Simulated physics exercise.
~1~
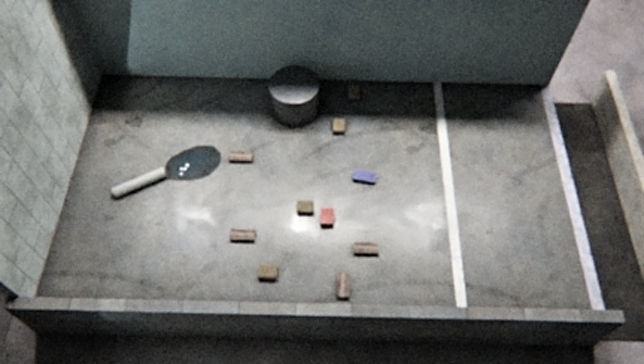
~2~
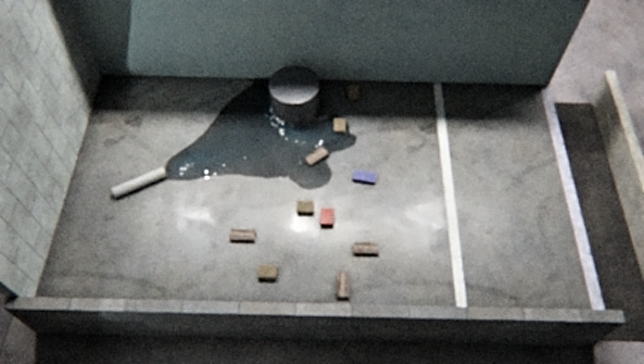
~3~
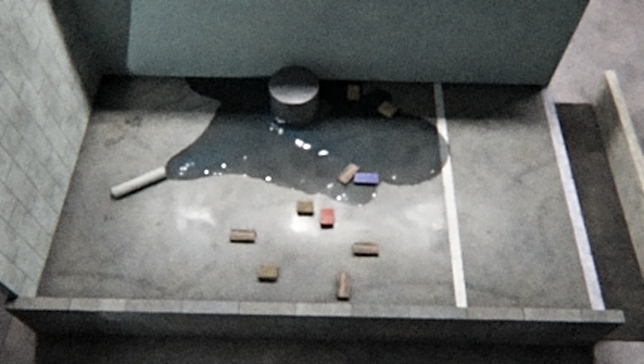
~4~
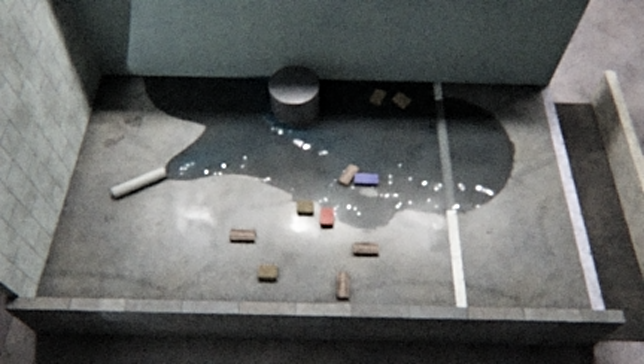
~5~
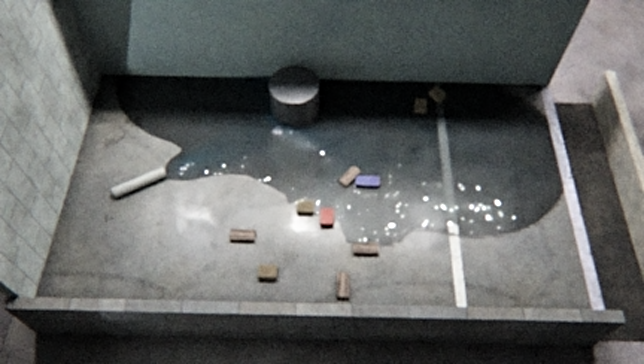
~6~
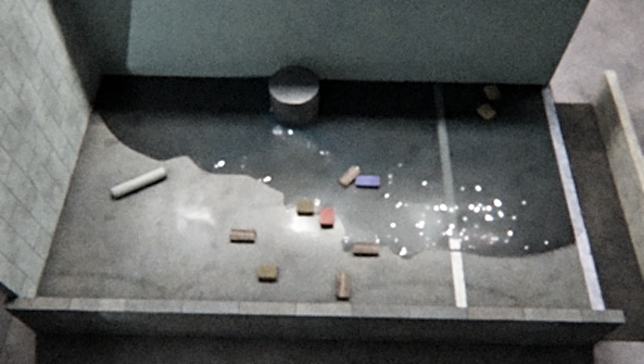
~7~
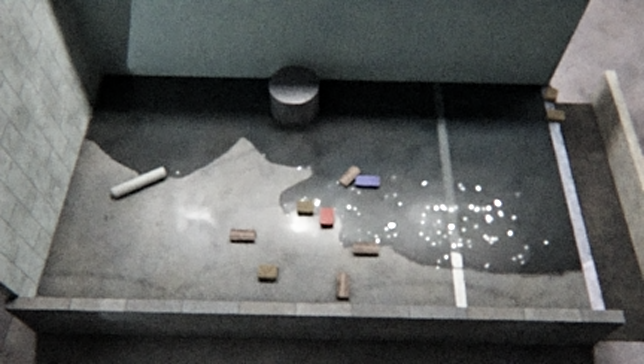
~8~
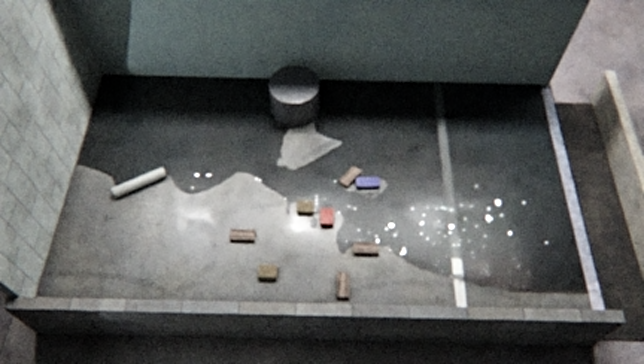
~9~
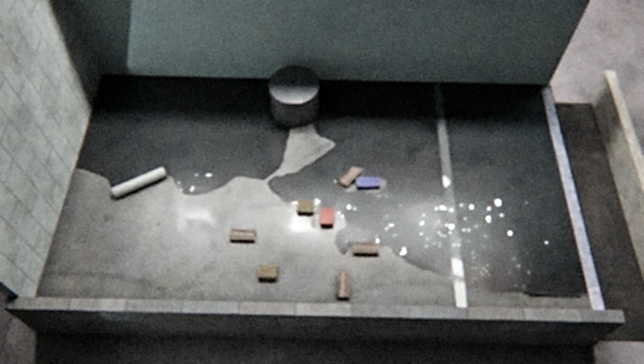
On a walled concrete floor, dark water spread rightward from a white pipe, sweeping two small brown blocks past the painted stripe and out of sight while shifting another beside the blue one; the blue and red pieces stayed short of the stripe.
